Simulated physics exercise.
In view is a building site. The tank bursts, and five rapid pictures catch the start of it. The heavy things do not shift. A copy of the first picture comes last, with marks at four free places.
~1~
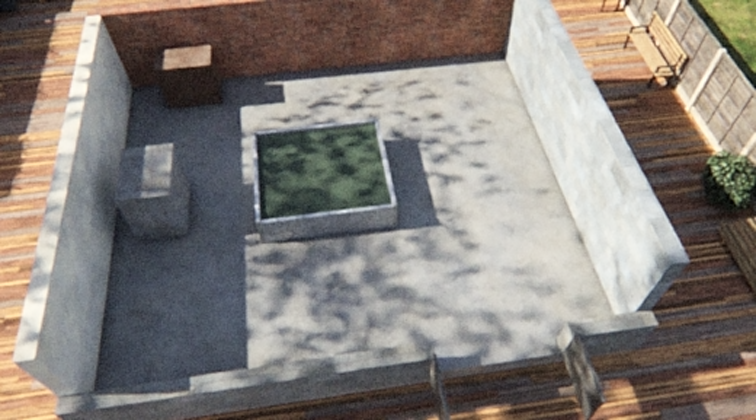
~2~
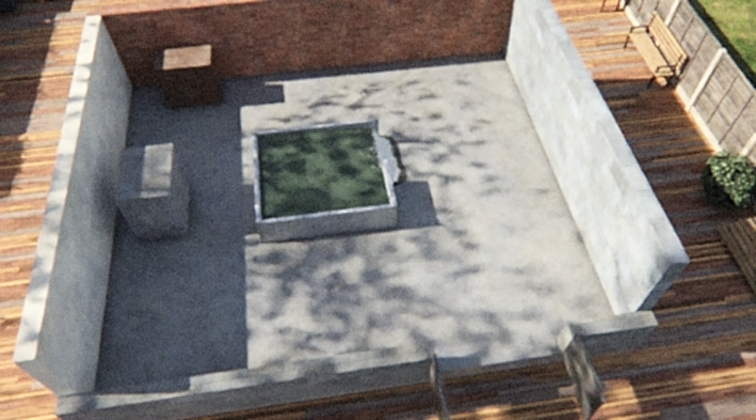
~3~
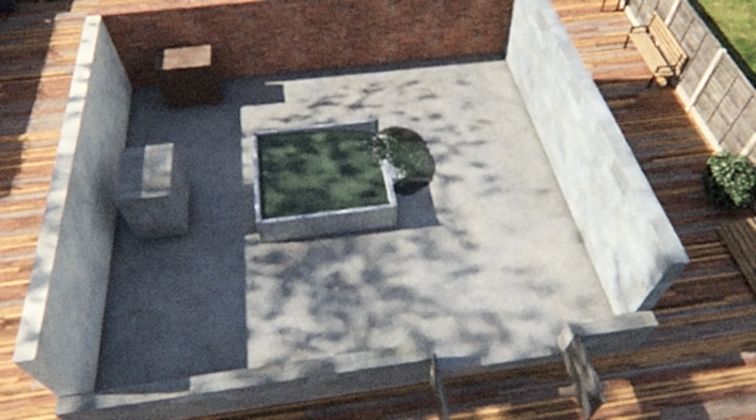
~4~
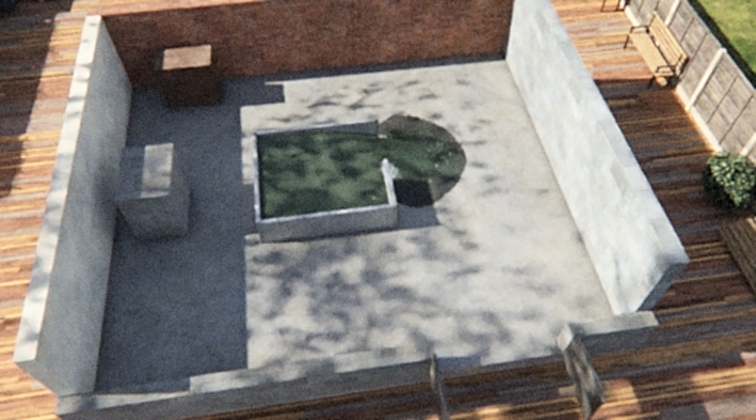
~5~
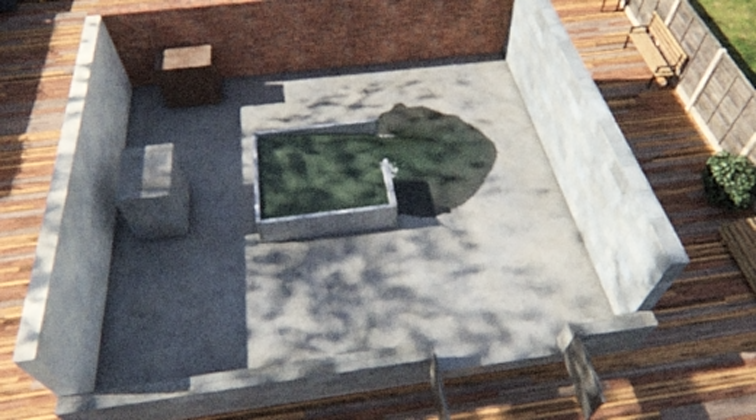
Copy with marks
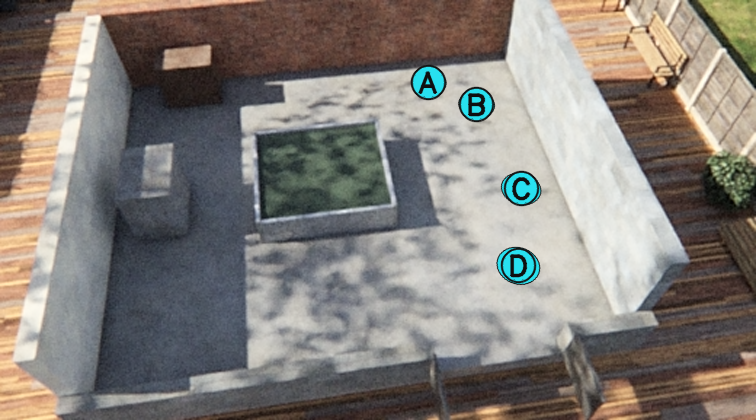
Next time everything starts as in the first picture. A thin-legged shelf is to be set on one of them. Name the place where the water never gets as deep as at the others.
The answer is spot D.
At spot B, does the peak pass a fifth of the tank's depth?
Yes, it does.
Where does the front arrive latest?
That is spot D.
On the marked copy, A at (428, 82); B at (476, 104); C at (521, 188); D at (518, 265).
Choosing A, the water peaks at about 28 % of the depth that stood in the tank.
Choosing B, the water peaks at about 35 % of the depth that stood in the tank.
Choosing C, the water peaks at about 28 % of the depth that stood in the tank.
Choosing D, the water peaks at about 14 % of the depth that stood in the tank.
